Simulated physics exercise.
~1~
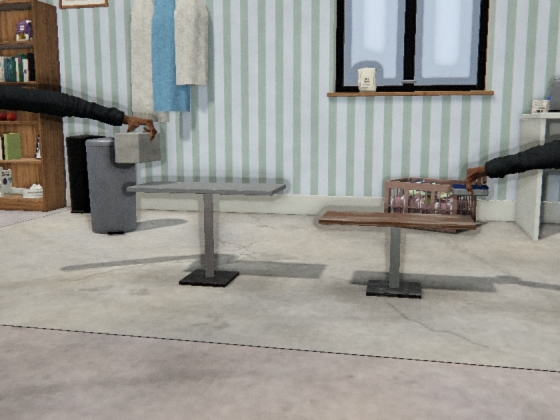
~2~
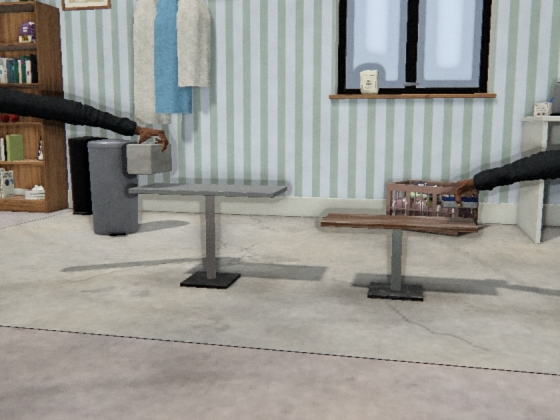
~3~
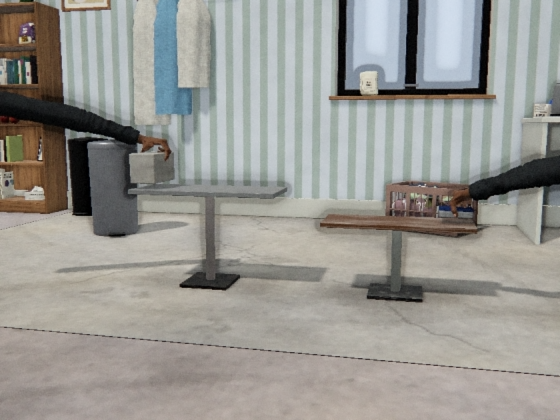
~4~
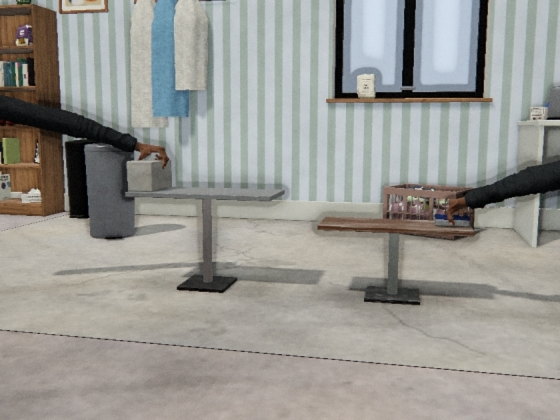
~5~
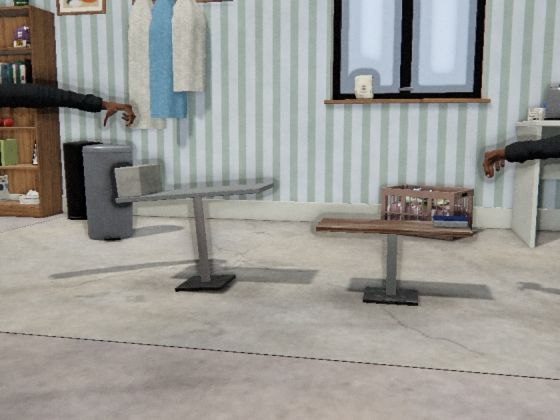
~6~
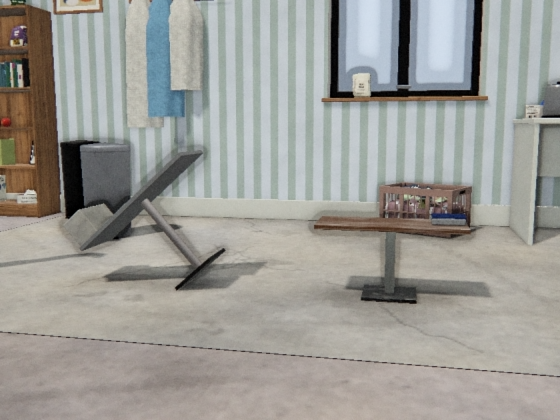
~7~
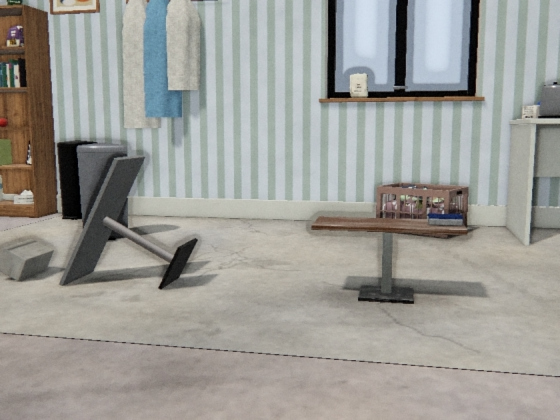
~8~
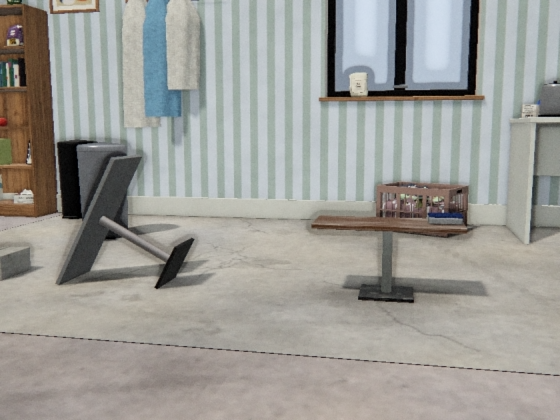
Two dark-sleeved arms reach in from opposite sides of a room with striped wallpaper, a bookcase at left and a window above, seen from the front by a slightly swaying camera. A grey side table stands left of centre and a brown one stands to the right, each on a single post. The left hand lowers a grey slab onto the grey table's left edge, while the right hand sets a small bluish object on the brown table's right end. Both hands let go and withdraw. The grey table tips left, dropping the slab to the floor, and ends propped on its top's edge, while the brown table stays upright with its load.
